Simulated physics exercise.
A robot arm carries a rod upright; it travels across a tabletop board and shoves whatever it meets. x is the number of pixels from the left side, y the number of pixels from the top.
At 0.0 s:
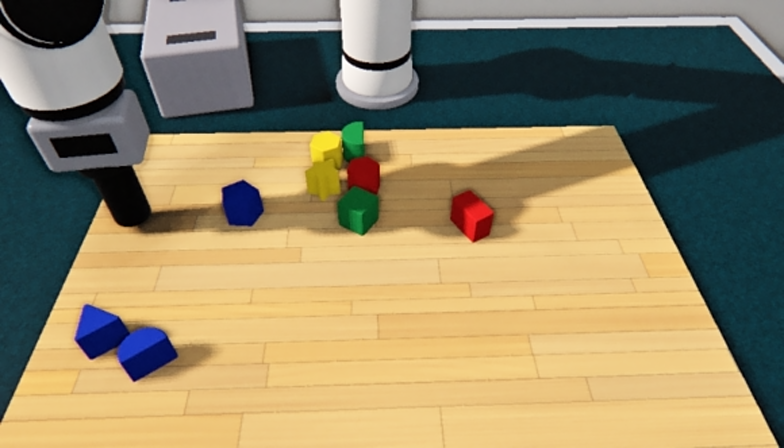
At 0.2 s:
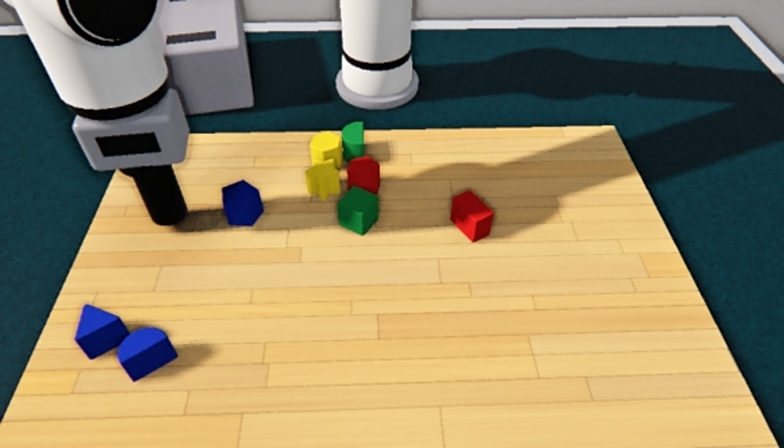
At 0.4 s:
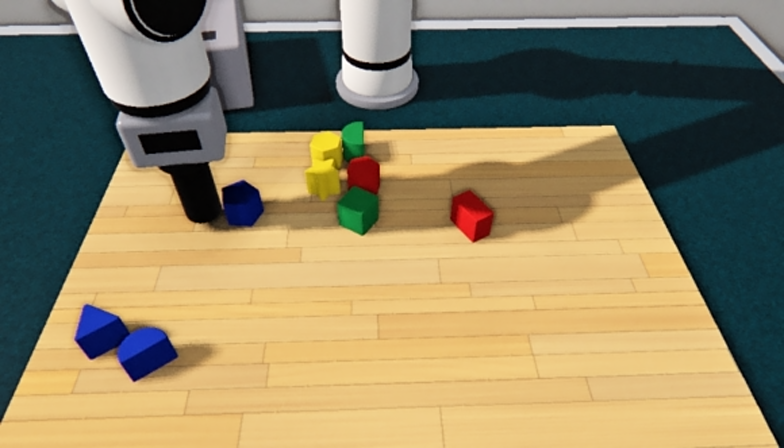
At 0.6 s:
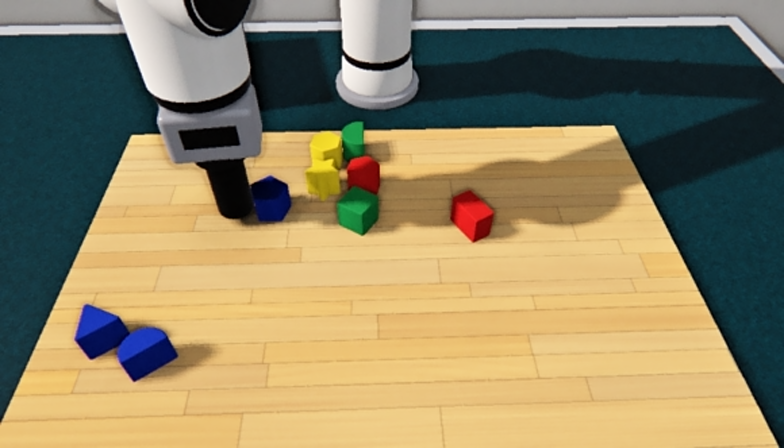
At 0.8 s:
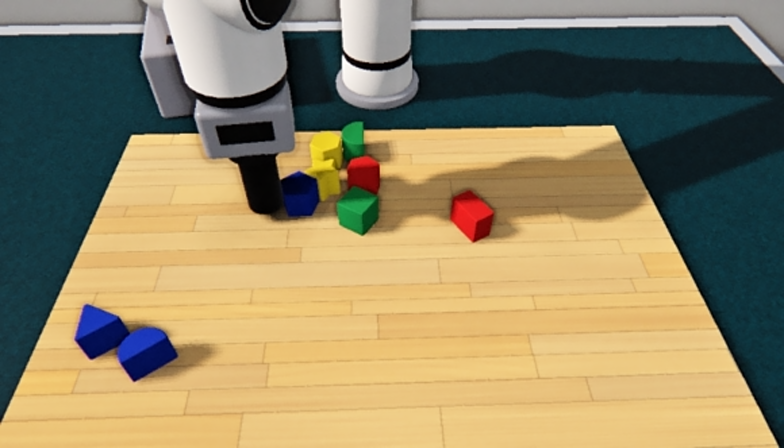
At first, a robot arm's black rod stands at the left of a wooden board, apart from a dark blue block, with other coloured blocks scattered around. The rod slides right until it meets the blue block, then pushes it a short way right, up beside the yellow and green blocks.
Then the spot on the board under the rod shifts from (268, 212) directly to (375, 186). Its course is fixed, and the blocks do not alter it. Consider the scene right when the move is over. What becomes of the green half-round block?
It shifts.
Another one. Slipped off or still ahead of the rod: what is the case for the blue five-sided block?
The block stays ahead.
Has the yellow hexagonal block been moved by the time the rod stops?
I'd say no.
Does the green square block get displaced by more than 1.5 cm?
It seems not.
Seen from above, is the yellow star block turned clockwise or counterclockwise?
It spins against the clock.
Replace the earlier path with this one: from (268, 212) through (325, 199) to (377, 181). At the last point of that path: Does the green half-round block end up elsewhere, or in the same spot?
Somewhere new.
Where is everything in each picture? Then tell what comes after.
The first picture shows rod tip (134, 216); block tops, blue five-sided block (239, 192); yellow star block (322, 167); yellow hexagonal block (326, 141); green half-round block (354, 132); green square block (358, 199); red hexagonal block (363, 166).
The second picture shows rod (170, 215); blocks unchanged.
The third picture shows rod (205, 212); blocks unchanged.
The fourth picture shows rod (237, 208); blue five-sided block (268, 188).
The fifth picture shows rod (267, 204); blue five-sided block (298, 183); yellow star block (322, 167); yellow hexagonal block (326, 141); green half-round block (354, 132); green square block (358, 199); red hexagonal block (363, 166).
On the path given first. One third of the way, rod (304, 194); blue five-sided block (335, 171); yellow star block (349, 154), turned 20° anticlockwise; red hexagonal block (374, 164), turned 25° clockwise.
Two thirds of the way, rod (341, 185); blue five-sided block (371, 163); yellow star block (372, 144), turned 25° anticlockwise; green half-round block (358, 127), turned 40° anticlockwise; red hexagonal block (402, 161), turned 50° clockwise.
At the end, rod (375, 177); blue five-sided block (405, 157); yellow star block (384, 141), turned 70° anticlockwise; yellow hexagonal block in place; green half-round block (358, 127), turned 40° anticlockwise; green square block in place; red hexagonal block (436, 158), turned 60° clockwise.
